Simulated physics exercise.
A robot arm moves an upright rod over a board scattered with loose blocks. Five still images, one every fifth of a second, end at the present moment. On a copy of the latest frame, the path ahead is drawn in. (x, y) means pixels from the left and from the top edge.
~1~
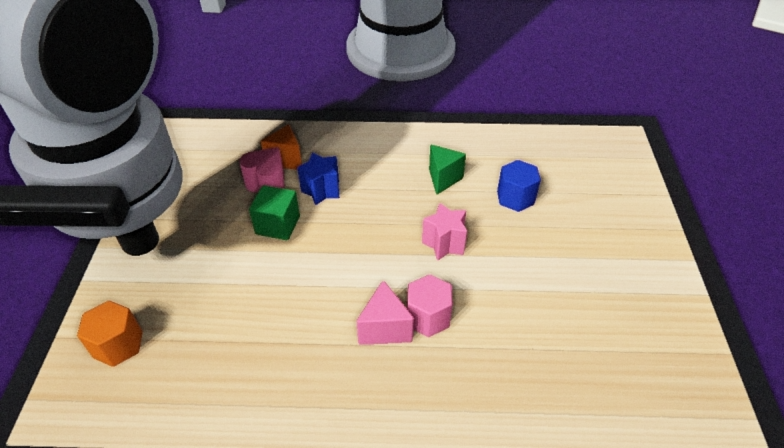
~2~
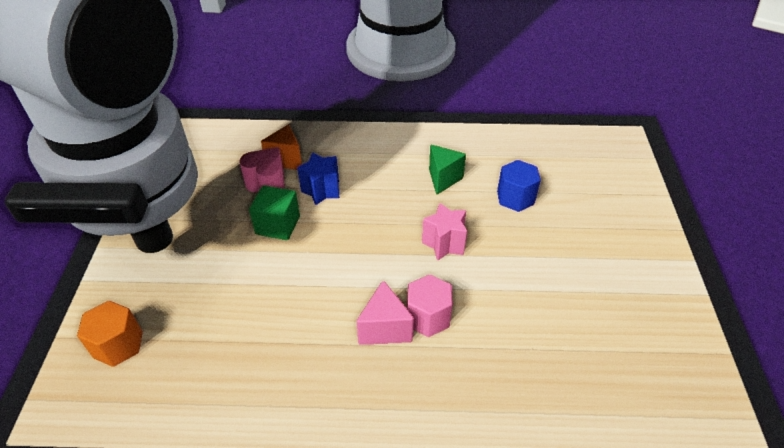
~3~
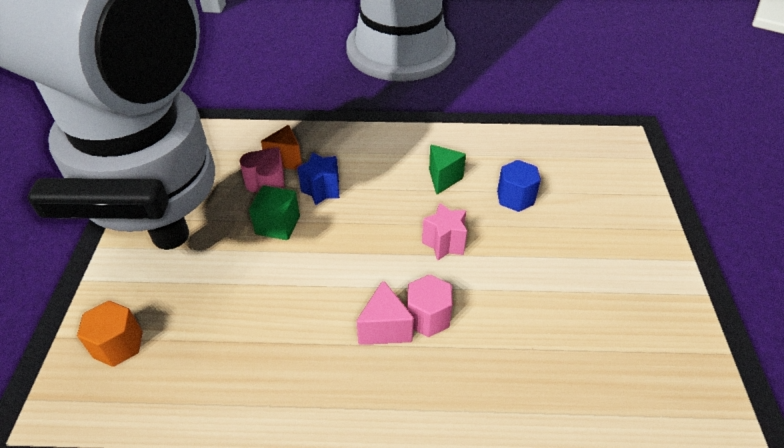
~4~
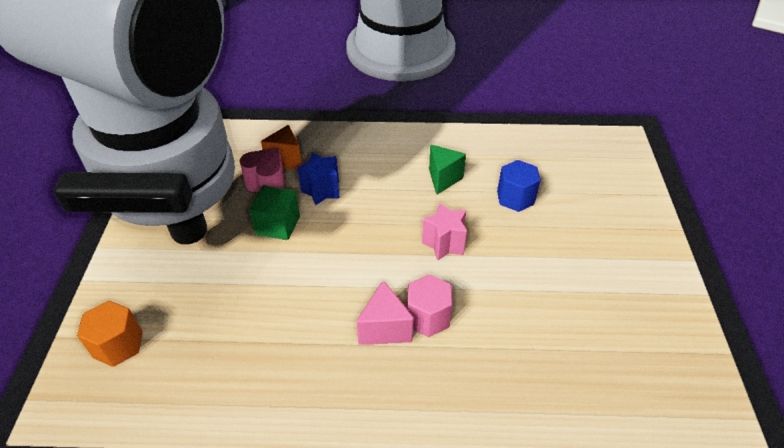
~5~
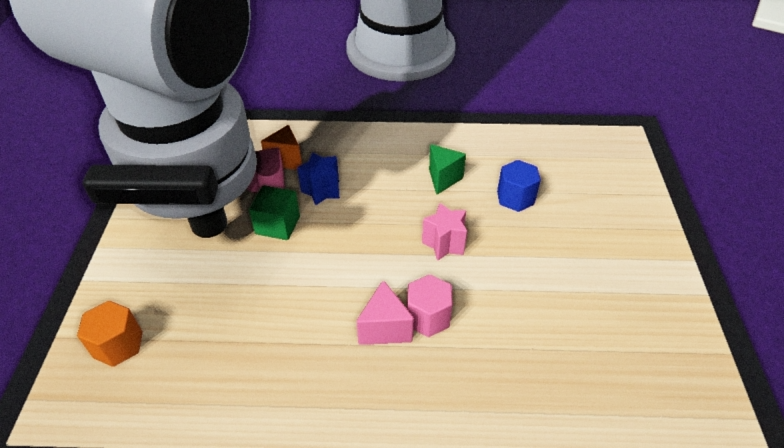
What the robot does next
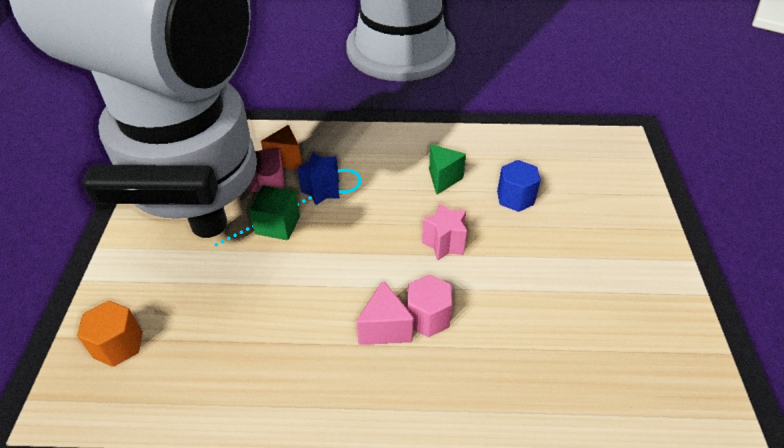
A grey robot arm with a short black rod slid slowly to the right over the left side of a wooden board, nearing a green block, while the scattered colourful blocks all stayed still.
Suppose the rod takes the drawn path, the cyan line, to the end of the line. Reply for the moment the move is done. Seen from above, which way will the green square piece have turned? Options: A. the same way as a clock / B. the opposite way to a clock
Answer: A.
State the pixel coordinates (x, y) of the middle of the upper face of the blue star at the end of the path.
The middle of its upper face will lie at (363, 141).
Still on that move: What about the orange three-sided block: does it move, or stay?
That block is going to be left alone.
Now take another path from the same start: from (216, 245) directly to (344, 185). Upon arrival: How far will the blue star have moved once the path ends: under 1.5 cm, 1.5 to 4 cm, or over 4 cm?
Of the three bands, it's over 4 cm.
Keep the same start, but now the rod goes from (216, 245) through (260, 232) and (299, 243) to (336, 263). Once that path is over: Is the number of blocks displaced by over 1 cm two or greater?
It seems not.
Path on the board, straight from (216, 245) to (344, 181).
The first path, step by step. One third of the way, rod (258, 204); green square piece (293, 196), turned 15° anticlockwise.
Two thirds of the way, rod (303, 182); green square piece (326, 192), turned 20° clockwise; blue star (328, 160).
At the end, rod (343, 162); pink heart block in place; green square piece (330, 191), turned 35° clockwise; orange three-sided block in place; blue star (363, 141).
